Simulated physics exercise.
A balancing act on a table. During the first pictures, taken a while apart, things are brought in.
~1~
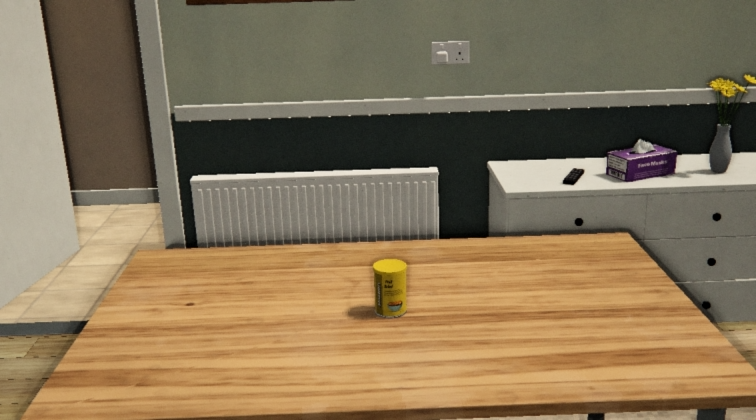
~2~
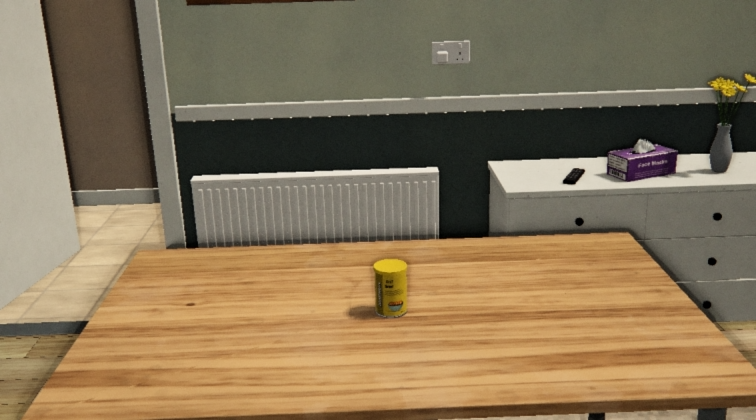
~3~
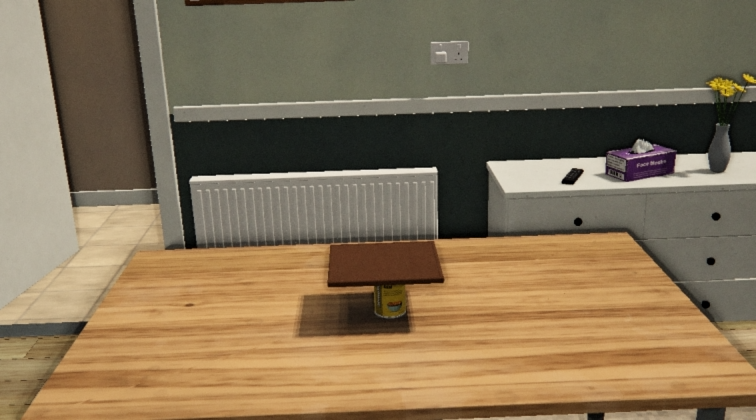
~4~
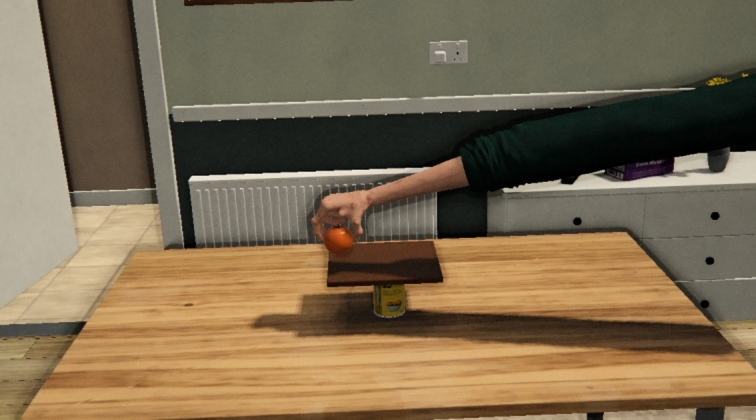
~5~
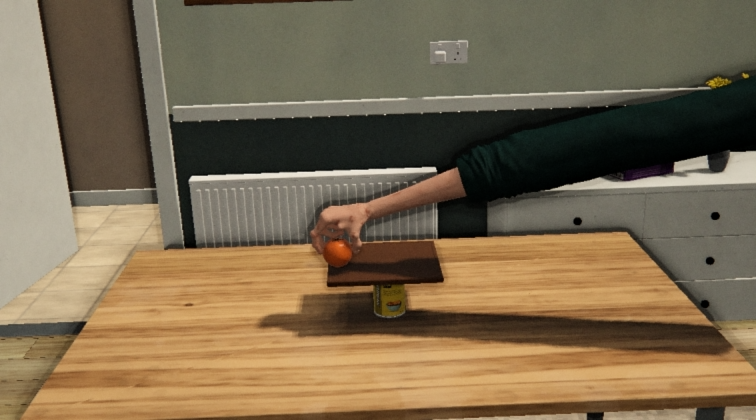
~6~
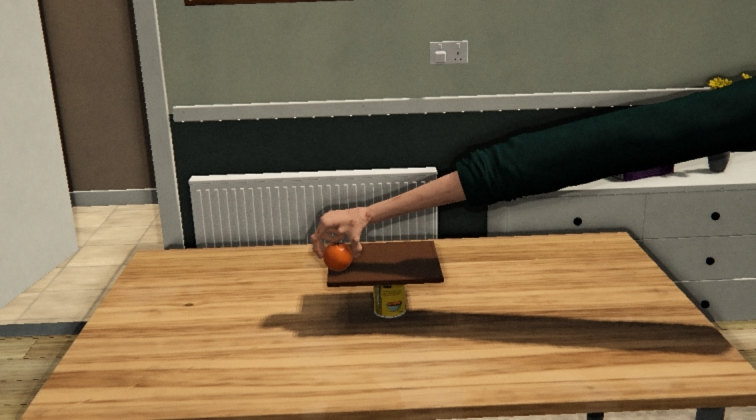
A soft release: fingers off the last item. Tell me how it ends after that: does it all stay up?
No.
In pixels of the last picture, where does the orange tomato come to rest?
It finishes at about (248, 326).
Then, 0.50 s on from there, orange tomato now fallen; brown lid turned 42° from how it was put.
Then, 0.70 s on from there, brown lid now fallen.
Then, 1.00 s on from there, things are still on the move.
In the end, fallen, orange tomato and brown lid; yellow tin unmoved. At the end, from the last picture's camera, orange tomato near (248, 326). The stack comes apart.
